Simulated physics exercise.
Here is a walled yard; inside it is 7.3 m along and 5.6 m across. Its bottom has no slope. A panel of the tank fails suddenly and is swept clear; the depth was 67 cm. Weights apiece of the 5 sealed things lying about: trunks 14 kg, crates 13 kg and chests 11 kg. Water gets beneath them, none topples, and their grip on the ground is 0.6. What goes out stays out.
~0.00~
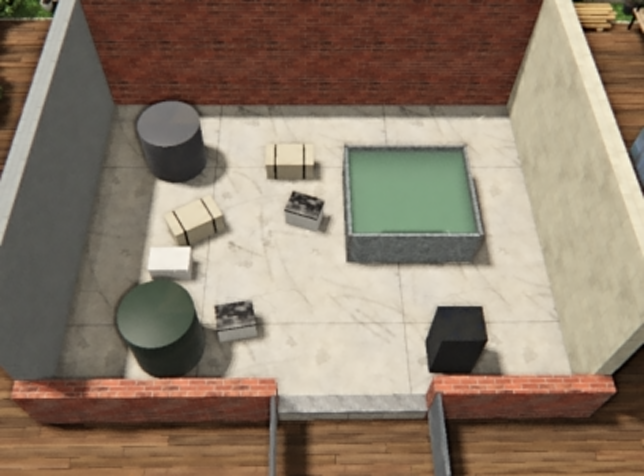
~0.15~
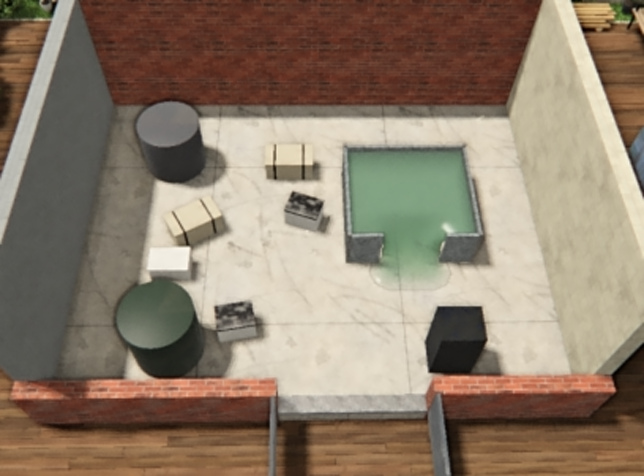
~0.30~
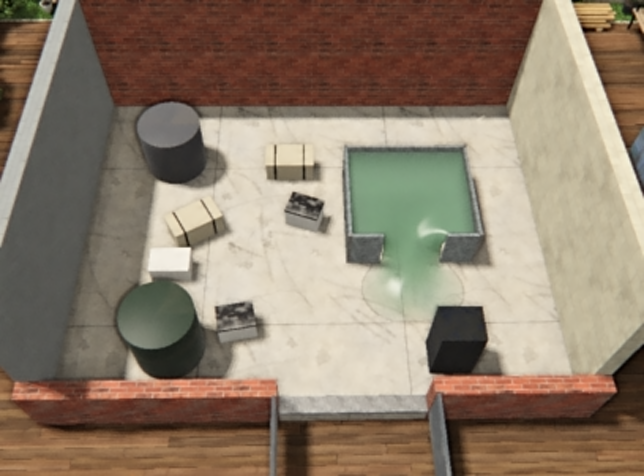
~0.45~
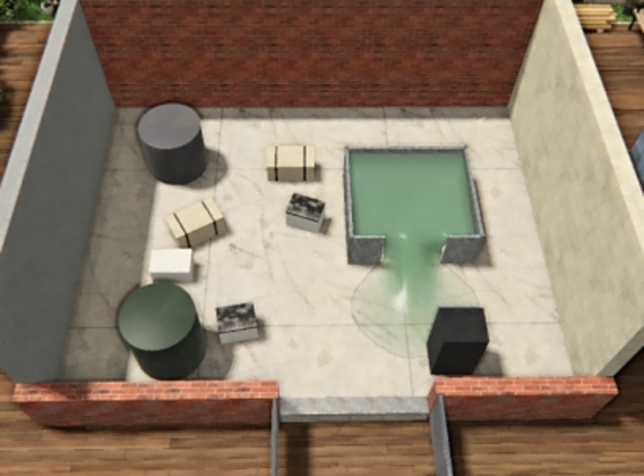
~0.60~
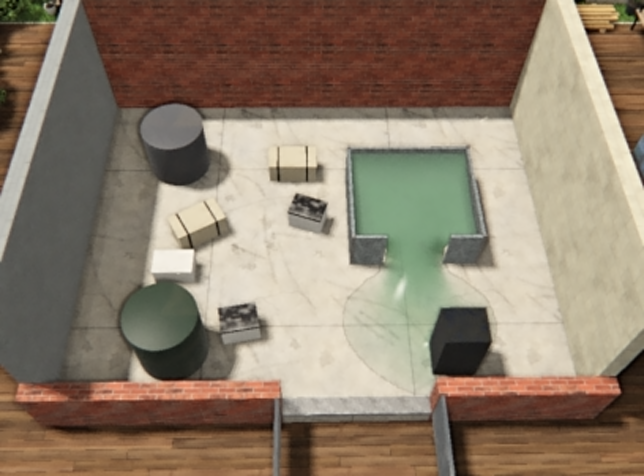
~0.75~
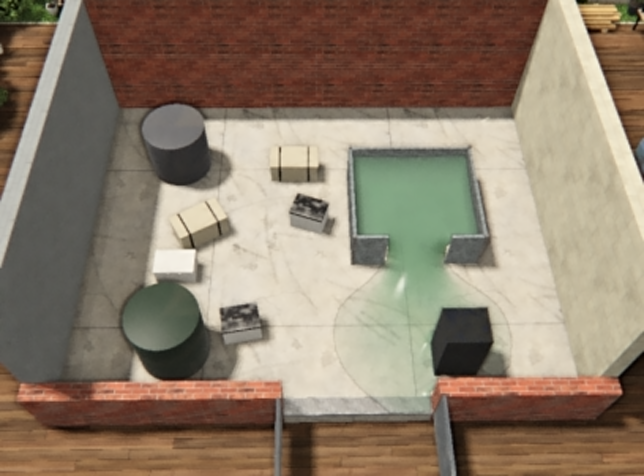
Green water pours through a gap that opens in the near side of a square stone-edged tank, in a pale-floored yard walled in brick and grey, seen from high above. Two drums, grey and dark green, stand left among tan crates, small grey chests and a white block, with a black box lower right. The water fans toward the front wall and around the black box, while the objects stay put and the view barely shifts.
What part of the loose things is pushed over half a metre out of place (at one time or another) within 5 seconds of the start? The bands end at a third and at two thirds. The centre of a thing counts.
That comes to not even a third.
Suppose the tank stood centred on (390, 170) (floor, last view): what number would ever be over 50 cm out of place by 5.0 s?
In that case 0 of them.
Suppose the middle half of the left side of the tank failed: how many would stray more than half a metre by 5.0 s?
Then 5.
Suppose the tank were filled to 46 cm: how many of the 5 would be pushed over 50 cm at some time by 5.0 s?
In that case 0 of them.
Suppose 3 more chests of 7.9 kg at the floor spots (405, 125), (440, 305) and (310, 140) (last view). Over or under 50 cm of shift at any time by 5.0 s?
In turn: Short of it, past it, short of it.
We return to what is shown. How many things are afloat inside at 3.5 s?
At that moment 0.
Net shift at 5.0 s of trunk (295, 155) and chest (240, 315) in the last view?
In that order: 0 cm, 0 cm.
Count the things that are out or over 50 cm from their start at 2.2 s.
I count 0.
After 1.1 s 0 of 5 are over 50 cm from their spots; 0 afloat.
After 2.2 s 0 of 5 are over 50 cm from their spots; 0 afloat.
After 3.5 s 0 of 5 are over 50 cm from their spots; 0 afloat.
After 5.0 s 0 of 5 are over 50 cm from their spots, and 0 have been at some point; 0 afloat.
